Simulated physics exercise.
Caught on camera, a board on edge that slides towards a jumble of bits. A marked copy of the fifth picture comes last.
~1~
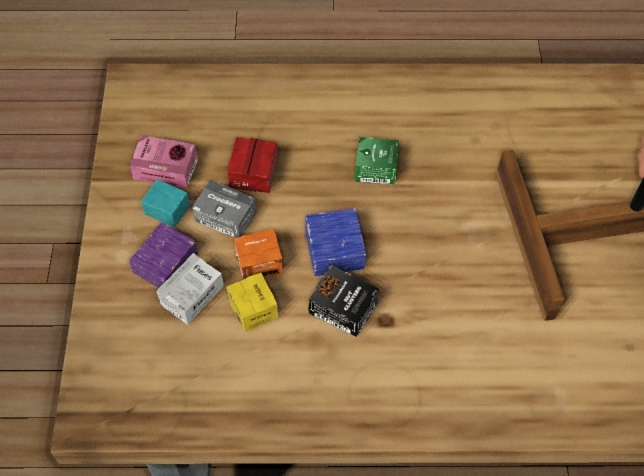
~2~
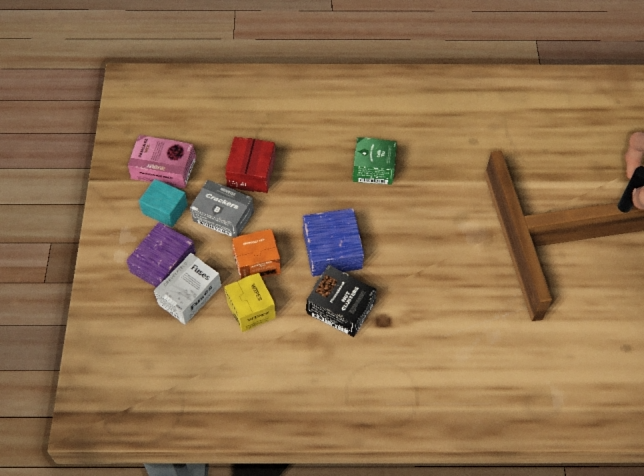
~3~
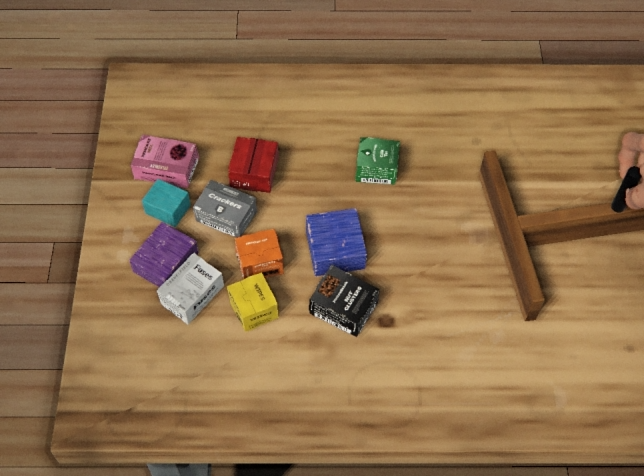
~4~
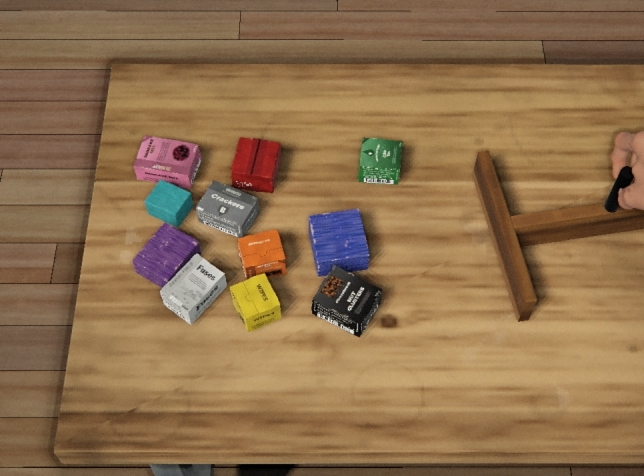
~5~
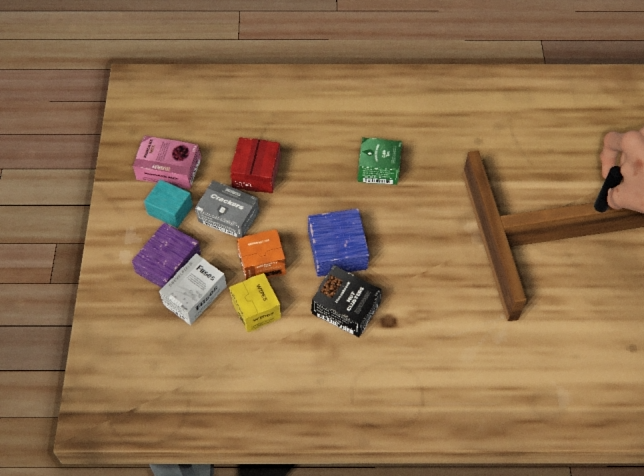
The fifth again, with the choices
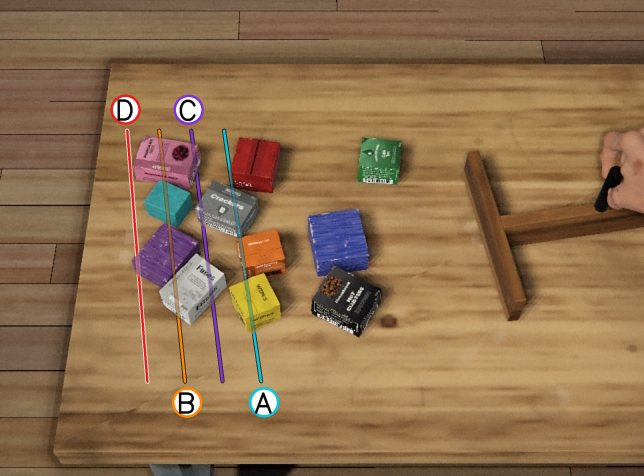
A T-shaped wooden tool slides slowly left across a wooden tabletop, its crossbar starting well to the right of a scattered group of colourful packets and boxes. A hand comes further into view at the right edge, gripping the handle, as the tool moves a little closer to the untouched packets.
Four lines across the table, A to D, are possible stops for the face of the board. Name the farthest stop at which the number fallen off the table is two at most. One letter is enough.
At B, and not beyond.
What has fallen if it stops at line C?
The purple block.
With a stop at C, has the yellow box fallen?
No.
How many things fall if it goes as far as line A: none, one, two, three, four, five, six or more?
In all, none.
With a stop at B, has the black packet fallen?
No.
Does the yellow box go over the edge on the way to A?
No.
On the marked copy, A at (241, 246); B at (171, 246); C at (206, 246); D at (136, 246).
With B. Early on, board (379, 222); green box (346, 152); pink packet (167, 162).
Further on, board (262, 222); purple block (130, 259); white box (148, 298).
At the end, board (171, 222); purple block over the edge; white box over the edge; two fallen.
As for the rest, A is within the limit but short; C is within the limit but short; D drops six.
